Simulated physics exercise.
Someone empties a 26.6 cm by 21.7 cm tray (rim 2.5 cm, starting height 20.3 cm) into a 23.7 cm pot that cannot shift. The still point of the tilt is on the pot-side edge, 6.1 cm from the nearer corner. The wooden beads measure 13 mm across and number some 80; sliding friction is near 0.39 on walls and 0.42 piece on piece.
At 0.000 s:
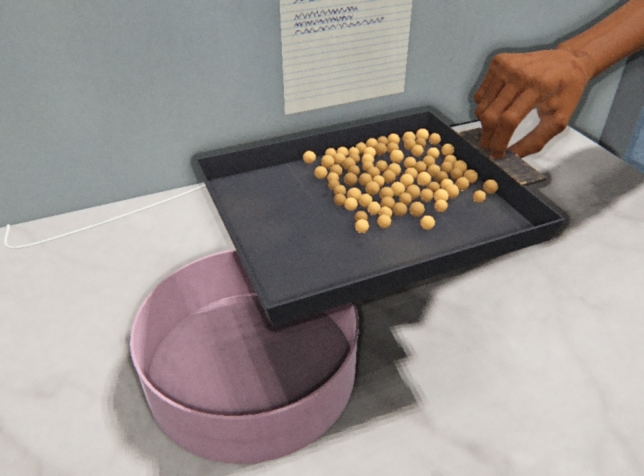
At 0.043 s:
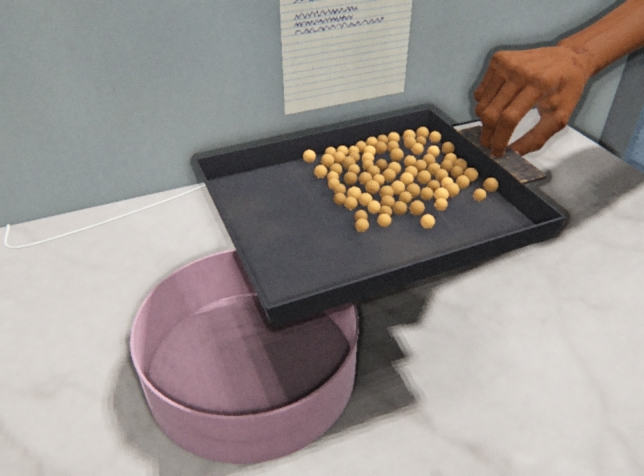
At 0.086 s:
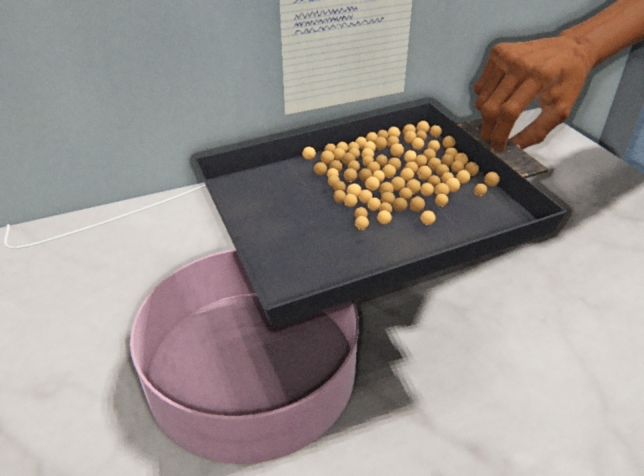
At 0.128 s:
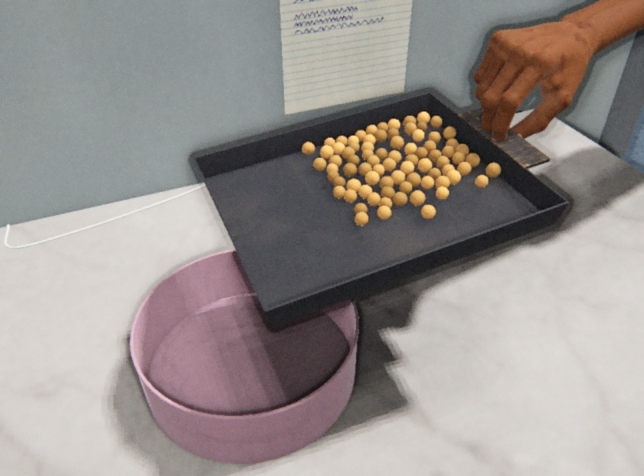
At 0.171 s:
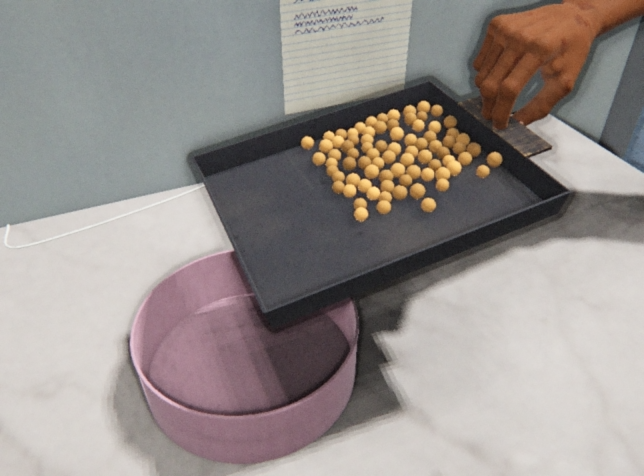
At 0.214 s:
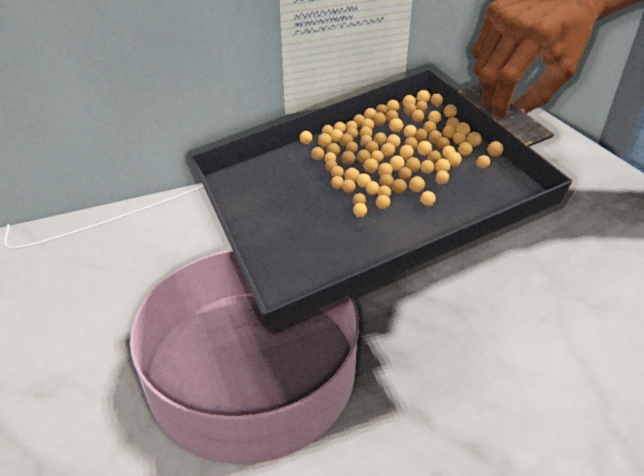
On a marble counter, a hand slightly raises the right side of a bead-filled tray.
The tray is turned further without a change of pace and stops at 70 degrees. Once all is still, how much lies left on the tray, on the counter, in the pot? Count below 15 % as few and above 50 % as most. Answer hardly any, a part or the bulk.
Tray: The bulk, counter: Hardly any, pot: Hardly any.
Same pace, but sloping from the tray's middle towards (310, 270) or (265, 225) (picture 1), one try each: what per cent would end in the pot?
Some 5 and 5 per cent.
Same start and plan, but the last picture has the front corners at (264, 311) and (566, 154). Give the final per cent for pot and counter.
Pot 15, counter 25.
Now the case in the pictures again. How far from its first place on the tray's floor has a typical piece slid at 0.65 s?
Some 14 cm.
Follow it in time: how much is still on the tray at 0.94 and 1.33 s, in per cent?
About 95, 90.
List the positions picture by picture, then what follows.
Tray tilt 0 degrees, front corners at (271, 302) and (557, 217); middle of the pieces at (394, 170); pot at (246, 320), in the first picture.
Tray tilt 1 degrees, front corners at (271, 303) and (557, 215); middle of the pieces at (394, 169), in the second picture.
Tray tilt 2 degrees, front corners at (270, 303) and (559, 210); middle of the pieces at (394, 164), in the third picture.
Tray tilt 4 degrees, front corners at (269, 305) and (561, 201), lowest corner left front; middle of the pieces at (394, 158), in the fourth picture.
Tray tilt 7 degrees, front corners at (268, 306) and (563, 190), lowest corner left front; middle of the pieces at (394, 150), in the fifth picture.
Tray tilt 10 degrees, front corners at (267, 308) and (564, 180), lowest corner left front; middle of the pieces at (393, 142); pot at (246, 320). Its pace works out near 65 degrees a second, in the sixth picture.
Then, at 0.65 s, tilt 39 degrees; the tray holds 100 %, the pot 0 %.
After 0.94 s, tilt 58 degrees; the tray holds 95 %, the pot 0 %.
Then, at 1.33 s, tilt 70 degrees; the tray holds 90 %, the pot 5 %.
At rest (2.5 s), tray 90 %, counter 5 %, pot 5 %.
